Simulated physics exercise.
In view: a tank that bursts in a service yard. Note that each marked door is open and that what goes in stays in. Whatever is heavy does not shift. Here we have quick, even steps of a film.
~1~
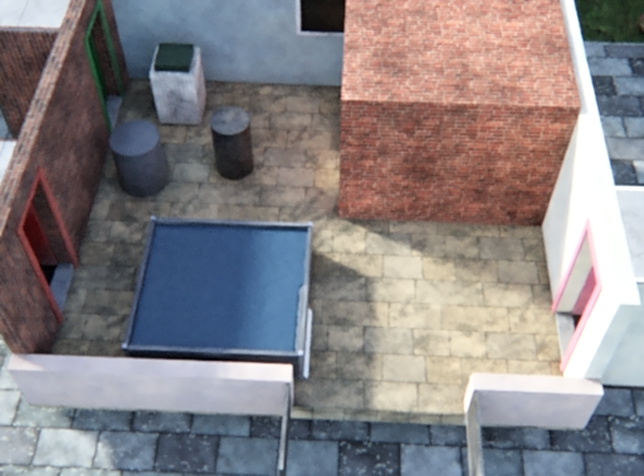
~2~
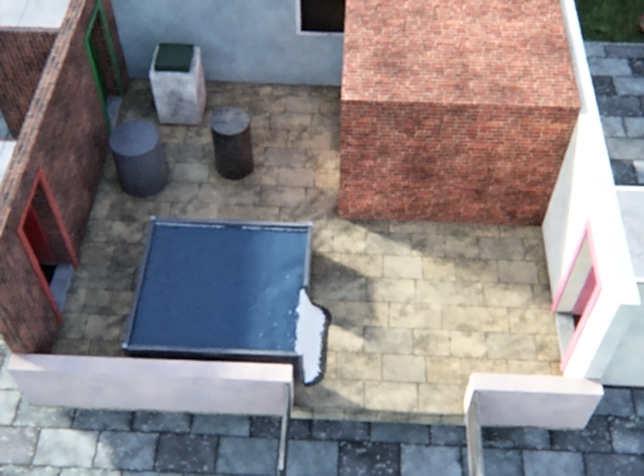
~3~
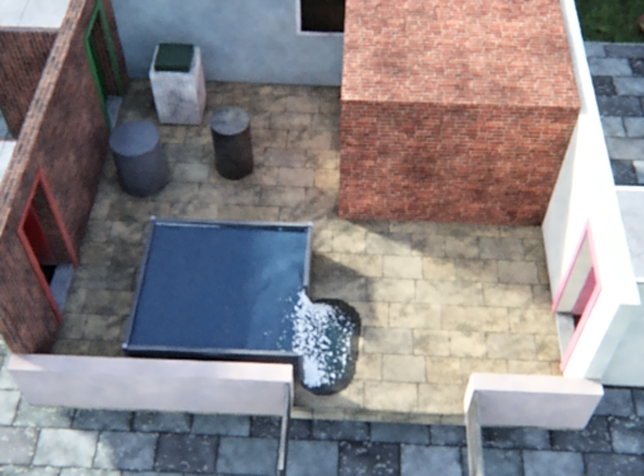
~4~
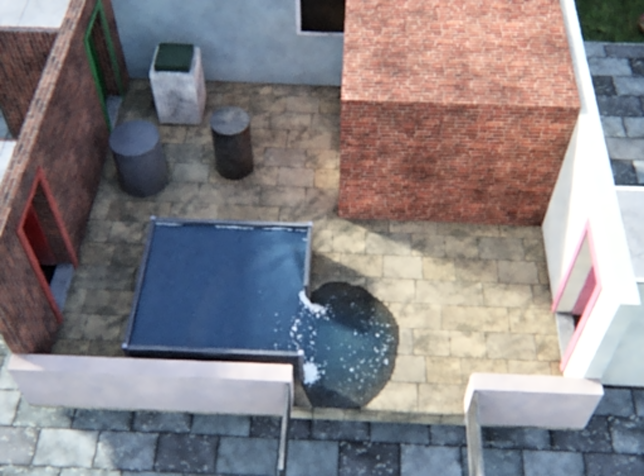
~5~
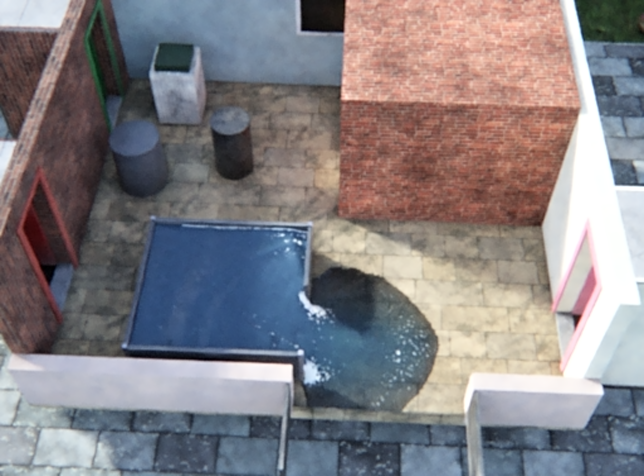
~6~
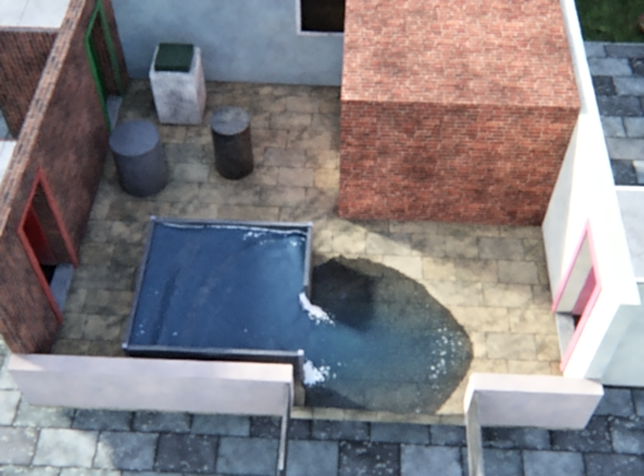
In a walled, paved yard, a square tank of still blue water gave way at its lower right side, and water gushed out with white froth, spreading rightward across the paving in a widening dark pool.
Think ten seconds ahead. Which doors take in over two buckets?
One by one: The pink door goes over the limit; the red door keeps to the limit; the green door keeps to the limit.
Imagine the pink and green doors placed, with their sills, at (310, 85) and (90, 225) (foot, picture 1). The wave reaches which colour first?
Answer: The green one.
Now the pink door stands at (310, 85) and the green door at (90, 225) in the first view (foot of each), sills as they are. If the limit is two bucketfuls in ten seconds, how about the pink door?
As for the pink one, it doesn't reach the mark.
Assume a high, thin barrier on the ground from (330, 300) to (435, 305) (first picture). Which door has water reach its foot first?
The door marked pink, I think.
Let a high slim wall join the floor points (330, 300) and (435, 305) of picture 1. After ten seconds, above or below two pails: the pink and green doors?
Well, first the pink one ends up above, then the green one comes in short.
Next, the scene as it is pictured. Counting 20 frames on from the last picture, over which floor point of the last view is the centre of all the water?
Roughly (323, 311) in the last picture.
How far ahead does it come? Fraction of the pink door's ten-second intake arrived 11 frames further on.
Approximately 15 per cent.
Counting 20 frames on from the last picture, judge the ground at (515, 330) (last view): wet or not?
At that place: Covered.
A moment on, water covers 30 % of the floor; the pink door under two buckets in, the red door not reached, the green door not reached.
Next, water covers 30 % of the floor; the pink door over two buckets in, the red door not reached, the green door not reached.
Then, water covers 35 % of the floor; the pink door far over two buckets in, the red door not reached, the green door not reached.
Later, water covers 45 % of the floor; the pink door far over two buckets in, the red door not reached, the green door not reached.
In the end, water covers 65 % of the floor; the pink door far over two buckets in, the red door wet at the sill, nothing in, the green door not reached.
